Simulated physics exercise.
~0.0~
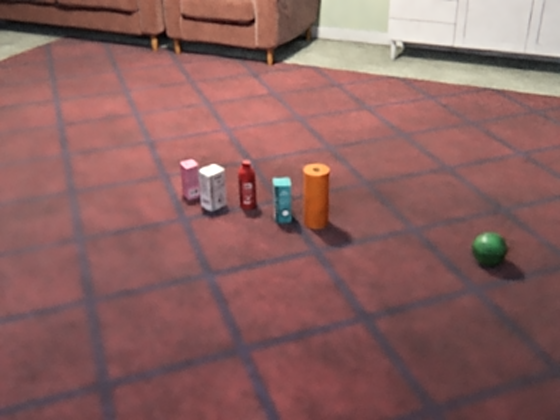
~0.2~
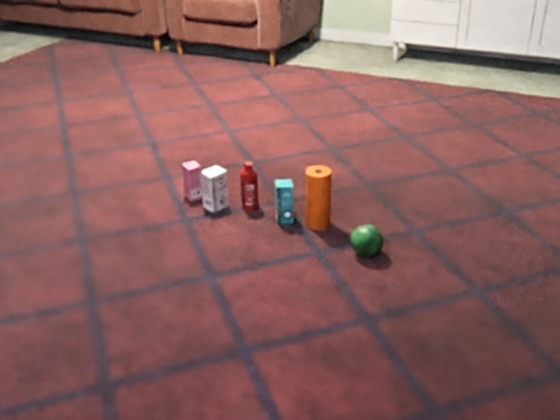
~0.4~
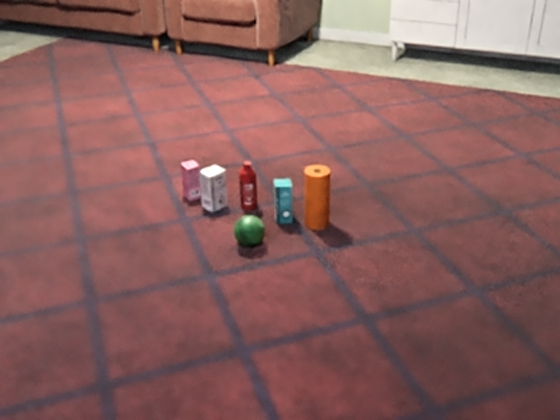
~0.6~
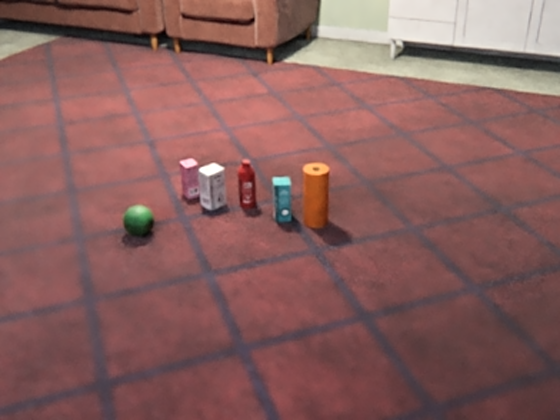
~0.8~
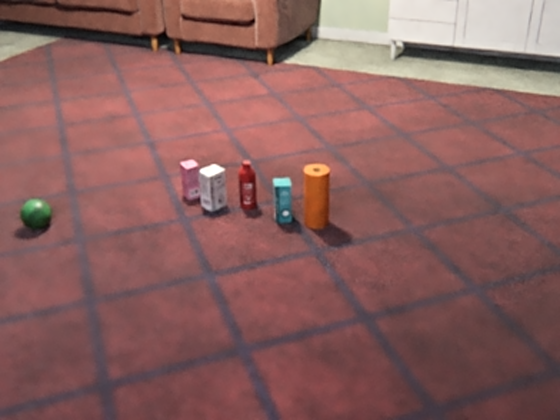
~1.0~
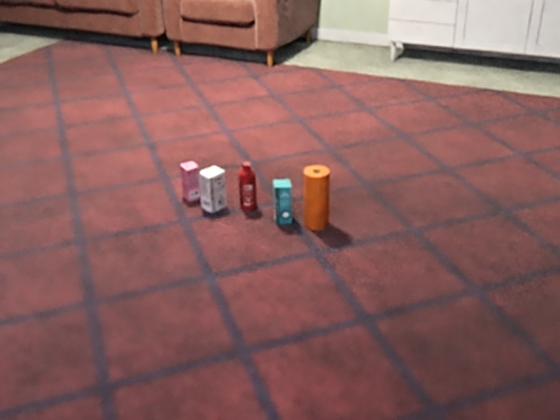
To begin with, a green ball sits at the right on a dark red carpet marked with crossing lines, while a pink carton, a white carton, a red bottle, a turquoise carton and an orange roll stand grouped near the middle. The ball moves left, coming close to the orange roll. It passes in front of the group without knocking anything over, then emerges beyond the pink carton. Continuing toward the left edge, it finally leaves the view. At the end, all five household items, including the orange roll, remain upright in their places.
